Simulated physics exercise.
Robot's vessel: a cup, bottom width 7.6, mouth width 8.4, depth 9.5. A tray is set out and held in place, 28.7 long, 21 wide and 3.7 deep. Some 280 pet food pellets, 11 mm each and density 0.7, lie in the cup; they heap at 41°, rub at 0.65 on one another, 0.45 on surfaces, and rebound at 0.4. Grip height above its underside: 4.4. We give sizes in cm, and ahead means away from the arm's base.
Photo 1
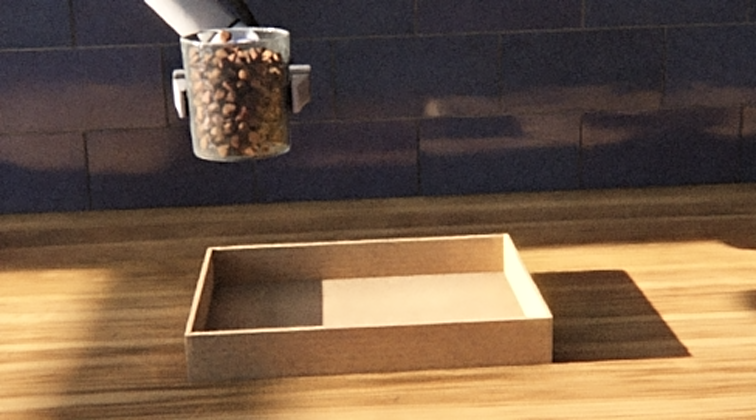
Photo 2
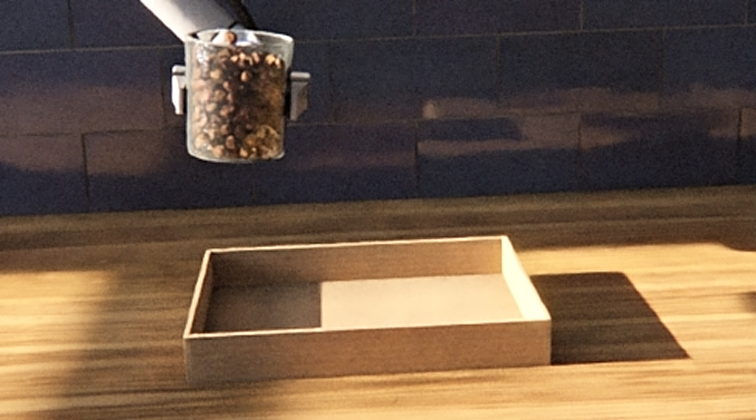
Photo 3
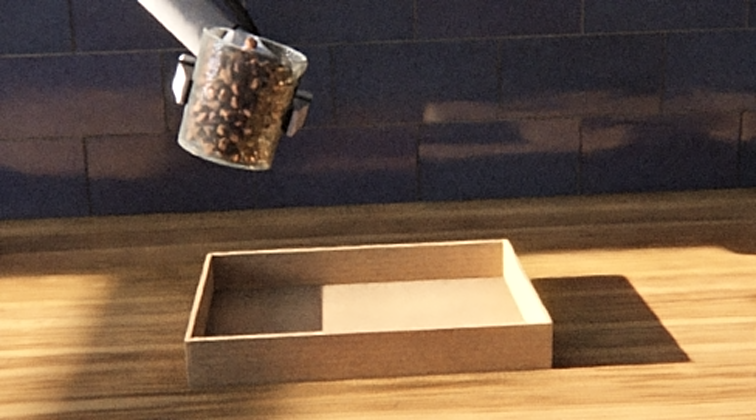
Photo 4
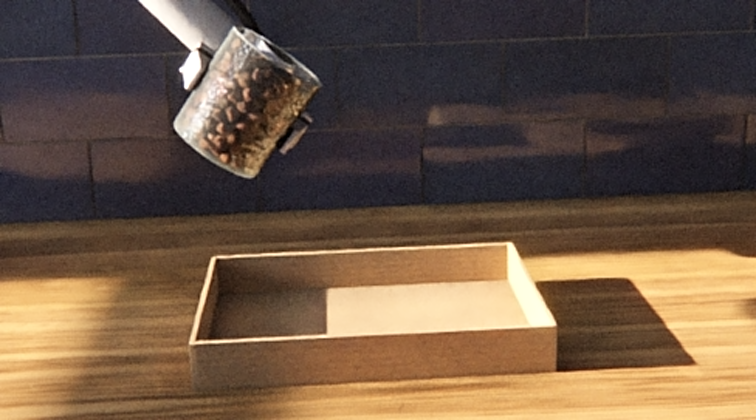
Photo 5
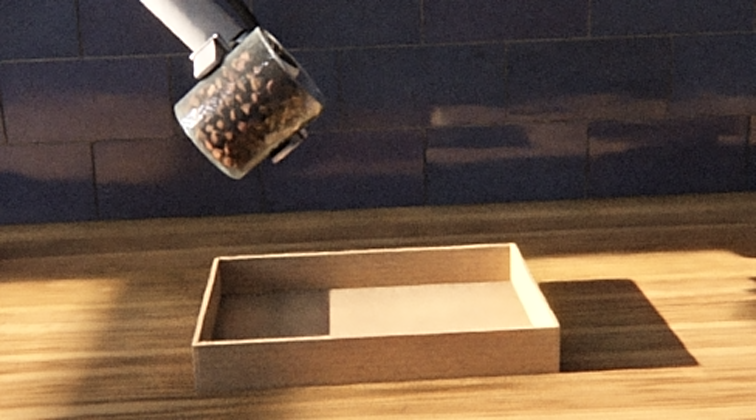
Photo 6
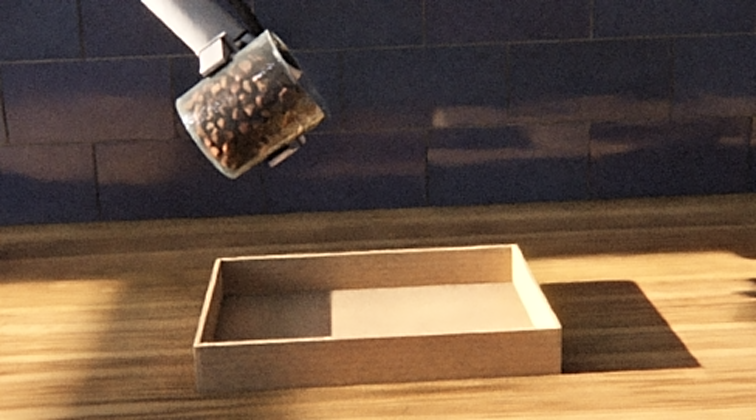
A clear cup filled with brown pellets, held by a robot arm above an empty, shallow tray on a wooden counter, started upright and then leaned steadily over to the right.
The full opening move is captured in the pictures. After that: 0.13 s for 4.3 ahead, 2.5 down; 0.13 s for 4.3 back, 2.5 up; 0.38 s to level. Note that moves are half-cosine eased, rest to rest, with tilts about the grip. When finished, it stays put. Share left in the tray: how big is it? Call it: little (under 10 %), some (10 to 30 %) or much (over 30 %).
Little - under 10 %.
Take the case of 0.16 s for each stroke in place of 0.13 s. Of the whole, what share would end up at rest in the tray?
Around 0 percent.
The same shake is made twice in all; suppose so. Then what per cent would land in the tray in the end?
It would come to around 5 %.
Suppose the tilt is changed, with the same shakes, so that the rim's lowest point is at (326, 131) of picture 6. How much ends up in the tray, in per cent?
The share is about 10 percent.
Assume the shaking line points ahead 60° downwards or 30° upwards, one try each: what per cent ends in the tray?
Try one gives about 0 in a hundred, try two about 20 in a hundred.
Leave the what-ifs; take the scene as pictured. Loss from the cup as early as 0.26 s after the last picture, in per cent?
By then near 0 % is out.
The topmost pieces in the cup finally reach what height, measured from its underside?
About 9.5 cm.
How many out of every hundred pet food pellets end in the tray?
About 5 %.
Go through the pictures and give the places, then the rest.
In the first picture, the cup middle at (239, 95), level; upper third of the load around (238, 72), from x 195 to 280, top at y 35; 283 in the cup.
In the second picture, the cup middle at (238, 97), tilted 5° forward; upper third of the load around (235, 74), from x 195 to 280, top at y 40.
In the third picture, the cup middle at (240, 101), tilted 20° forward; upper third of the load around (237, 80), from x 195 to 290, top at y 45.
In the fourth picture, the cup middle at (246, 105), tilted 37° forward; upper third of the load around (243, 84), from x 190 to 295, top at y 45.
In the fifth picture, the cup middle at (249, 106), tilted 52° forward; upper third of the load around (245, 86), from x 190 to 300, top at y 55.
In the sixth picture, the cup middle at (251, 108), tilted 57° forward; upper third of the load around (250, 89), from x 195 to 310, top at y 60; 283 in the cup.
Then, 0.26 s on, tilted 57° forward, highest piece 24 above the table; 278 in the cup, 5 in flight or on a rim.
Then, 0.51 s on, tilted 15° forward, highest piece 25 above the table; 274 in the cup, 9 in the tray.
Then, 0.84 s on, level, highest piece 26 above the table; 274 in the cup, 9 in the tray.
Then, 1.89 s on, level, highest piece 26 above the table; 274 in the cup, 9 in the tray.
In the end, 274 in the cup, 9 in the tray. That is 3 % in the tray.
